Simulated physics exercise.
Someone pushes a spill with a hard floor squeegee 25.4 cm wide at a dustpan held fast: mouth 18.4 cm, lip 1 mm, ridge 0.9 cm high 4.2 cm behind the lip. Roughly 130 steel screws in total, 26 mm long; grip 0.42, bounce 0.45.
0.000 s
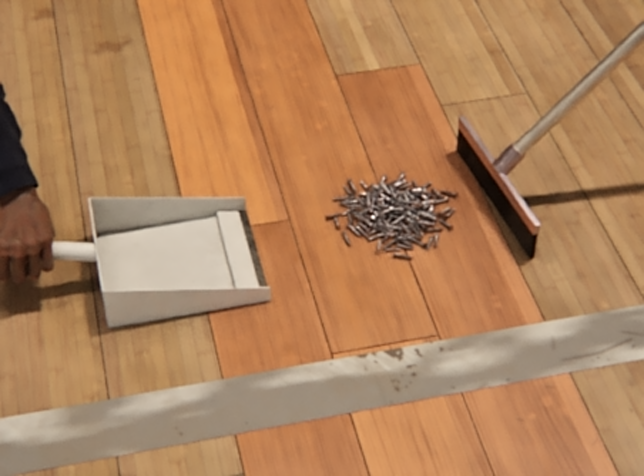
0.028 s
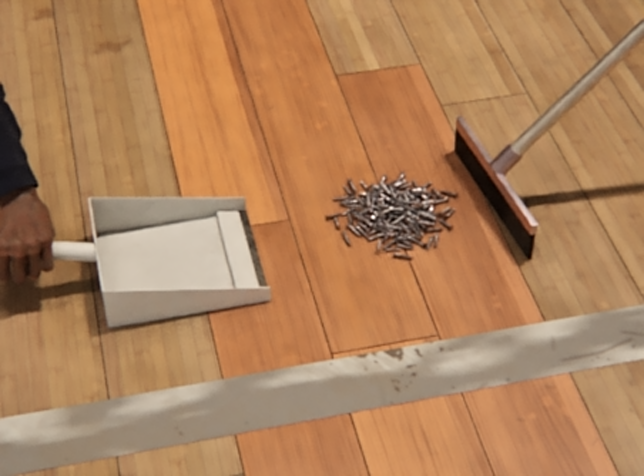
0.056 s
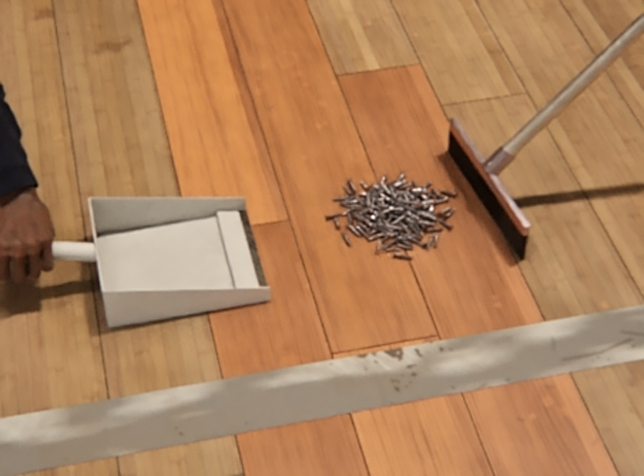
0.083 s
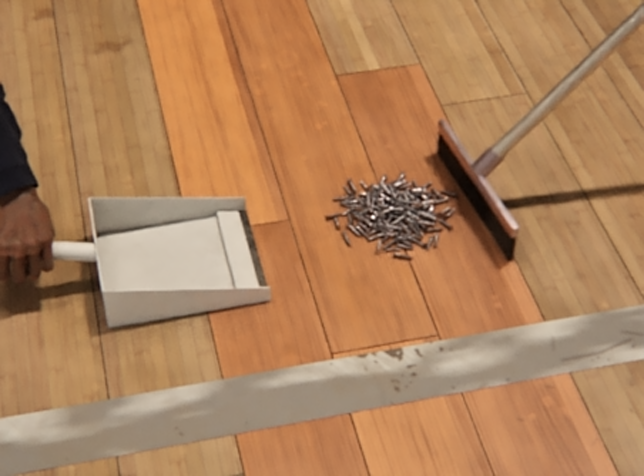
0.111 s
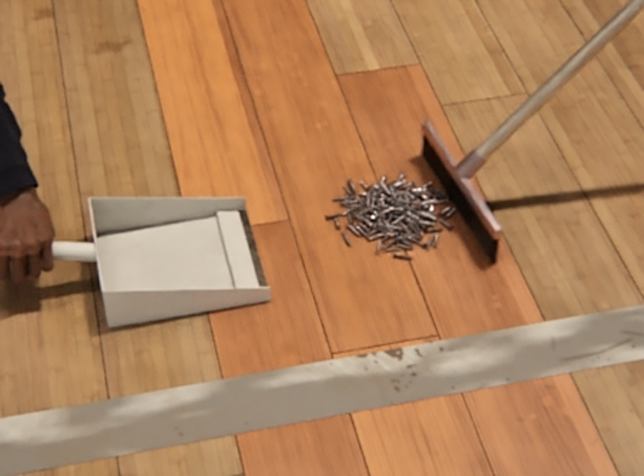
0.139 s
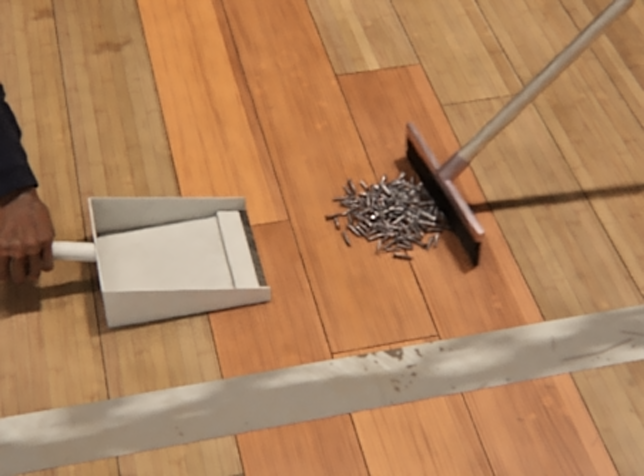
A long-handled floor squeegee slid left across the wooden floor and pressed into the edge of a small pile of metal screws, while a hand at the left held a pale dustpan still.
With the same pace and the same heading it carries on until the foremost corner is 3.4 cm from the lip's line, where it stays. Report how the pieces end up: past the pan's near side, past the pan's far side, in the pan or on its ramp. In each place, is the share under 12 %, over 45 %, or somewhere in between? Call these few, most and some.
I would put it this way: Past the pan's near side few, past the pan's far side some, in the pan or on its ramp some.
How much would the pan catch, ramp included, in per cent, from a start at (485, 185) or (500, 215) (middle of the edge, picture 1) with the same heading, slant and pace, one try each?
I'd put it near 35 per cent for the first and near 40 per cent for the second.
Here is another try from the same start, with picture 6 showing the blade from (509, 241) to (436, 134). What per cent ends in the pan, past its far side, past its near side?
Pan 15; far 10; near 10.
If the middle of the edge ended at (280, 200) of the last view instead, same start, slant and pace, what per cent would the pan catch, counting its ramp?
Some 20 per cent.
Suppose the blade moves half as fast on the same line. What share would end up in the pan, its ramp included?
I'd guess it lands at about 15 per cent.
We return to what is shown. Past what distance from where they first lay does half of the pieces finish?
About 22 cm.
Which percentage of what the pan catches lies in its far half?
Something like 70 in a hundred.
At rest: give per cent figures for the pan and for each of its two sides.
Near side 0 %, far side 20 %, pan 35 %.
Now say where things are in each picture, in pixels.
In the first picture, blade from (536, 230) to (462, 124), moved 0.0 cm, 0 of the pieces shifted so far; middle of the pieces at (391, 214); pan at (167, 268).
In the second picture, blade from (533, 230) to (459, 124), moved 0.4 cm, 0 of the pieces shifted so far; middle of the pieces at (391, 214).
In the third picture, blade from (526, 231) to (452, 125), moved 1.4 cm, 0 of the pieces shifted so far; middle of the pieces at (391, 214).
In the fourth picture, blade from (514, 232) to (441, 126), moved 3.1 cm, 0 of the pieces shifted so far; middle of the pieces at (391, 214).
In the fifth picture, blade from (497, 235) to (426, 128), moved 5.5 cm, 1 of the pieces shifted so far; middle of the pieces at (391, 214).
In the sixth picture, blade from (479, 237) to (410, 130), moved 8.1 cm, 22 of the pieces shifted so far; middle of the pieces at (391, 214); pan at (167, 268). Its pace works out near 0.91 m/s, heading 3 degrees away from the viewer's side.
After 0.28 s, middle of the blade 15 cm from the lip; 0 % over the lip, far side 10 %, near side 0 %.
Then, at 0.37 s, middle of the blade 7 cm from the lip; 0 % over the lip, far side 15 %, near side 0 %.
After 0.59 s, middle of the blade 5 cm from the lip; 35 % over the lip, far side 20 %, near side 0 %.
In the end, at 1.4 s, near side 0 %, far side 20 %, pan 35 %, in front of the lip or behind the blade 45 %.
